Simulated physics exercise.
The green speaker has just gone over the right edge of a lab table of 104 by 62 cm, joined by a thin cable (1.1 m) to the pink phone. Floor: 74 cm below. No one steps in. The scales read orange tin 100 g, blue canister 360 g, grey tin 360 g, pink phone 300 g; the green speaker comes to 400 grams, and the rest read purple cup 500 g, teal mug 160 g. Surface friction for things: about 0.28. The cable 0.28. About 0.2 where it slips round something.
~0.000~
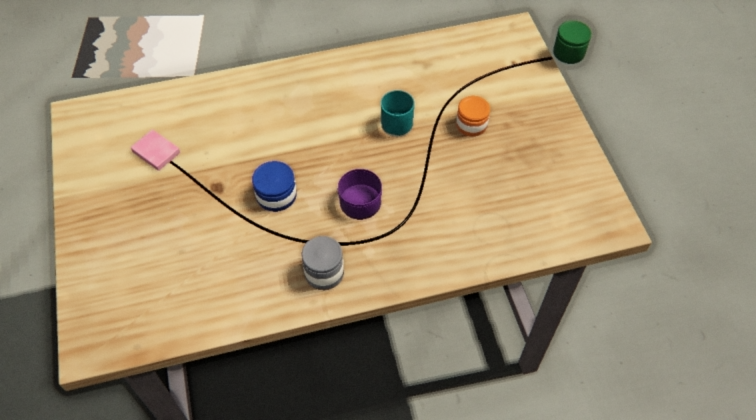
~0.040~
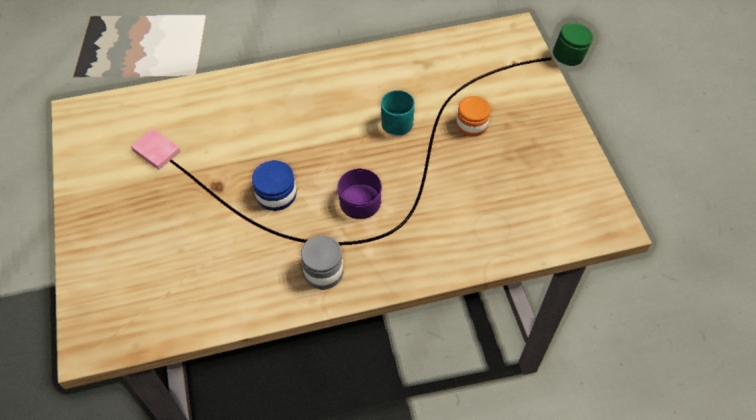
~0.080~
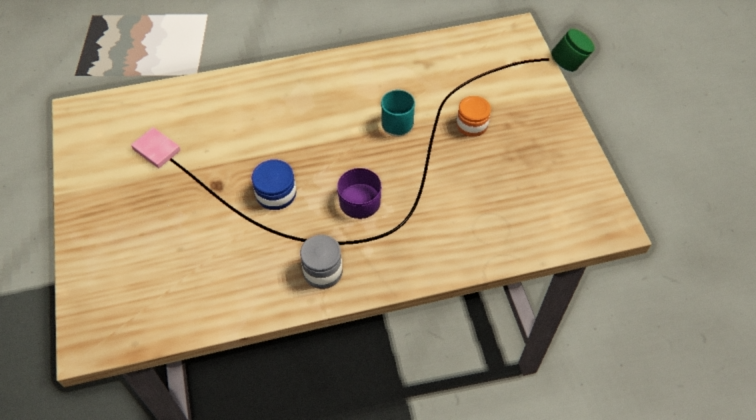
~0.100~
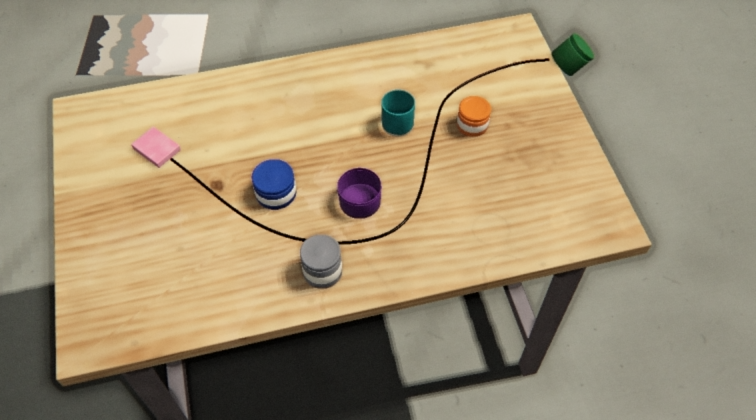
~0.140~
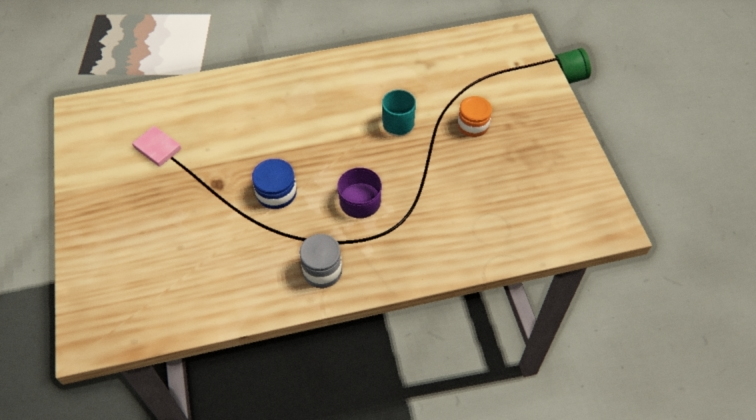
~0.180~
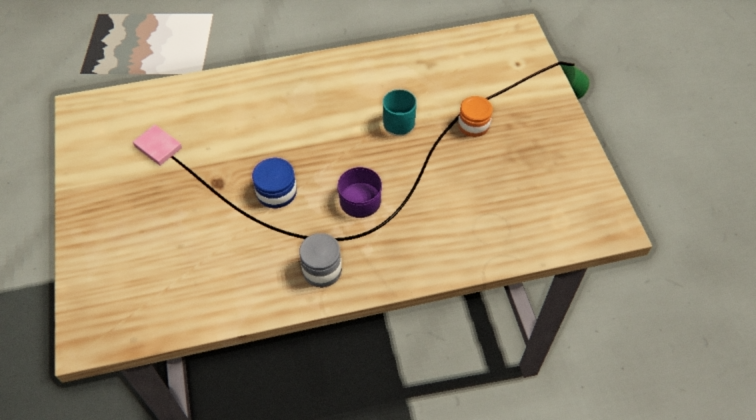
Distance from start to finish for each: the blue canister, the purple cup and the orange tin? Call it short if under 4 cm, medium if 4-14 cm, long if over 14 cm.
Blue canister: Medium; purple cup: Medium; orange tin: Long.
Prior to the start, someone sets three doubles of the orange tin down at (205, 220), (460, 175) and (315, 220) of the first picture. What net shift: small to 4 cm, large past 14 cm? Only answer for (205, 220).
Net shift there: Minor.
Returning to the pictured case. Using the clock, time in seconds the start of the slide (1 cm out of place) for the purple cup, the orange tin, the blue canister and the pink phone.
About: Purple cup 0.28 s, orange tin 0.24 s, blue canister 0.32 s, pink phone 0.28 s.
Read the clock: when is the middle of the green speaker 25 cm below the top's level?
It gets there at roughly 0.34 s.
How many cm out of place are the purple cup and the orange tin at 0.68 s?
At that time the purple cup has gone 8 cm and the orange tin 25 cm.
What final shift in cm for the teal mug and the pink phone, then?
Final offset from start: Teal mug = 0 cm, pink phone = 60 cm.
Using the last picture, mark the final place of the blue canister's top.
Somewhere around (304, 156) is where it ends up.
By 0.4 s, the cable's tail end at (227, 180); orange tin 17 cm off its start, purple cup 6 cm off its start, blue canister 2 cm off its start.
By 0.7 s, the cable's tail end at (308, 201); orange tin 24 cm off its start, purple cup 7 cm off its start, blue canister 6 cm off its start.
By 0.9 s, the cable's tail end at (433, 211); orange tin 24 cm off its start at (583, 172), purple cup 7 cm off its start at (352, 154), blue canister 7 cm off its start at (304, 156).
By 1.2 s, the cable's tail end at (478, 209); orange tin 24 cm off its start, purple cup 7 cm off its start, blue canister 7 cm off its start.
By 2.4 s, the cable's tail end at (478, 209); orange tin 24 cm off its start at (583, 172), purple cup 7 cm off its start at (352, 154), blue canister 7 cm off its start at (304, 156), pink phone 59 cm off its start at (456, 208).
